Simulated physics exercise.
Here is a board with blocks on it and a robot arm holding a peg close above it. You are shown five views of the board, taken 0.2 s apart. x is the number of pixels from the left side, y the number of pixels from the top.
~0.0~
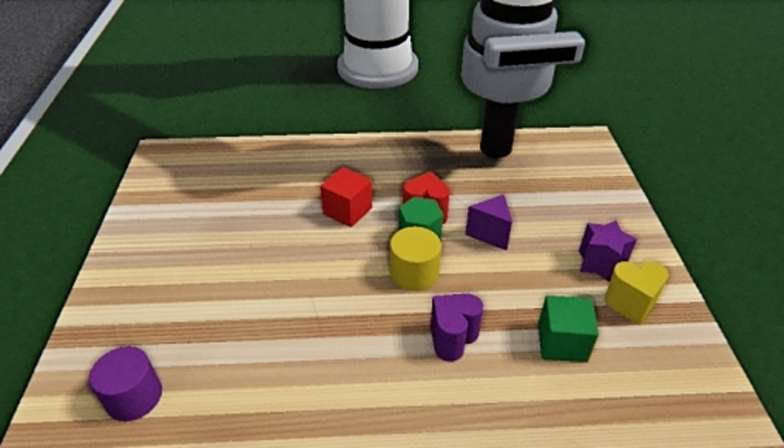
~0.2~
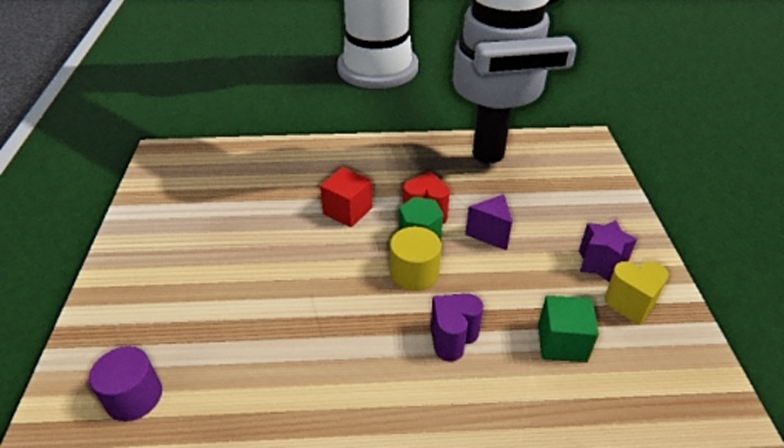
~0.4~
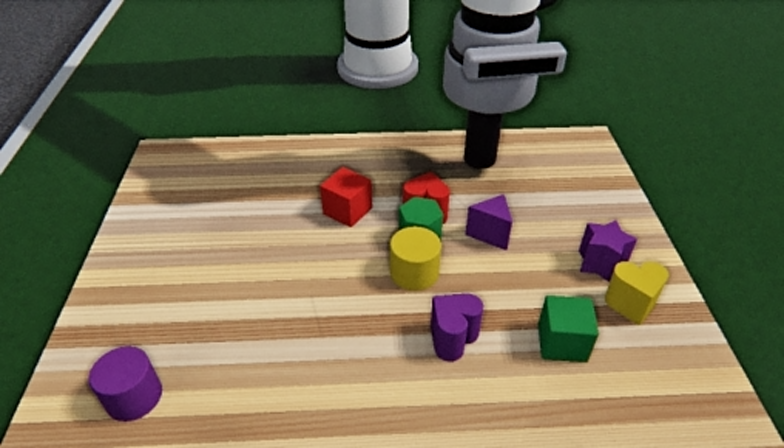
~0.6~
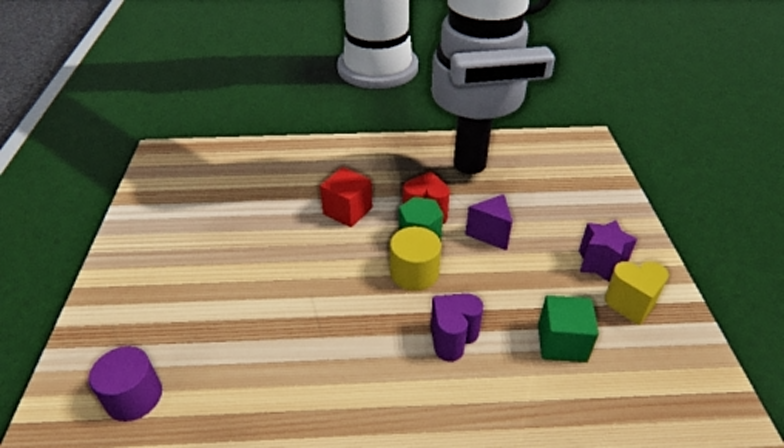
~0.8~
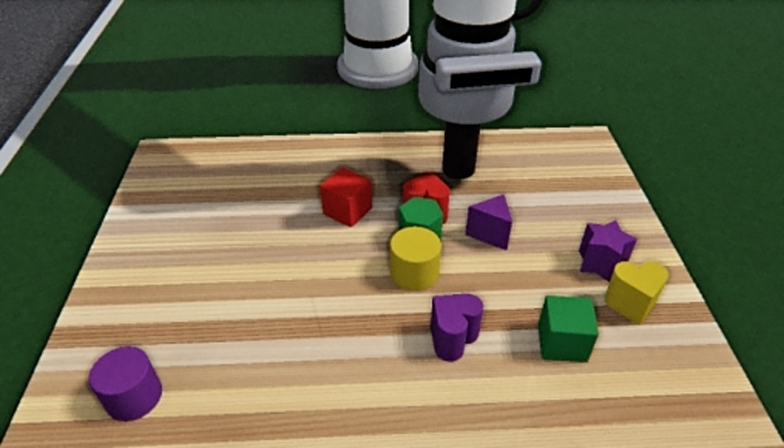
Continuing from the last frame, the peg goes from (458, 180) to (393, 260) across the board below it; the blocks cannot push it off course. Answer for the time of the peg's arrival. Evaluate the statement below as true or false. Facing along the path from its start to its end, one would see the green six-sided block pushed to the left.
That is false.
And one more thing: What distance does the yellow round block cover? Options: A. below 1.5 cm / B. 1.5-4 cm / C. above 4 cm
It's B.
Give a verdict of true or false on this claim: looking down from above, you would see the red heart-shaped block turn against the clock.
That claim is false.
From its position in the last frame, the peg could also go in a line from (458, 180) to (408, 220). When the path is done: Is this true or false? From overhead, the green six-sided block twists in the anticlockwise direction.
That claim is true.
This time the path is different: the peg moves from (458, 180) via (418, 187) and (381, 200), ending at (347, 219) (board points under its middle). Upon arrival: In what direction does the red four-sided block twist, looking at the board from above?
Clockwise, from overhead.
On the path given first. One third of the way, peg at (439, 194); yellow round block at (415, 246); green six-sided block at (417, 215), turned 15° anticlockwise; red heart-shaped block at (414, 191), turned 15° anticlockwise.
Two thirds of the way, peg at (417, 220); yellow round block at (408, 268); green six-sided block at (386, 238), turned 45° anticlockwise; red heart-shaped block at (381, 208).
At the end, peg at (393, 249); yellow round block at (409, 268); green six-sided block at (362, 252), turned 80° anticlockwise; red heart-shaped block at (364, 212), turned 50° clockwise; purple three-sided block in place.
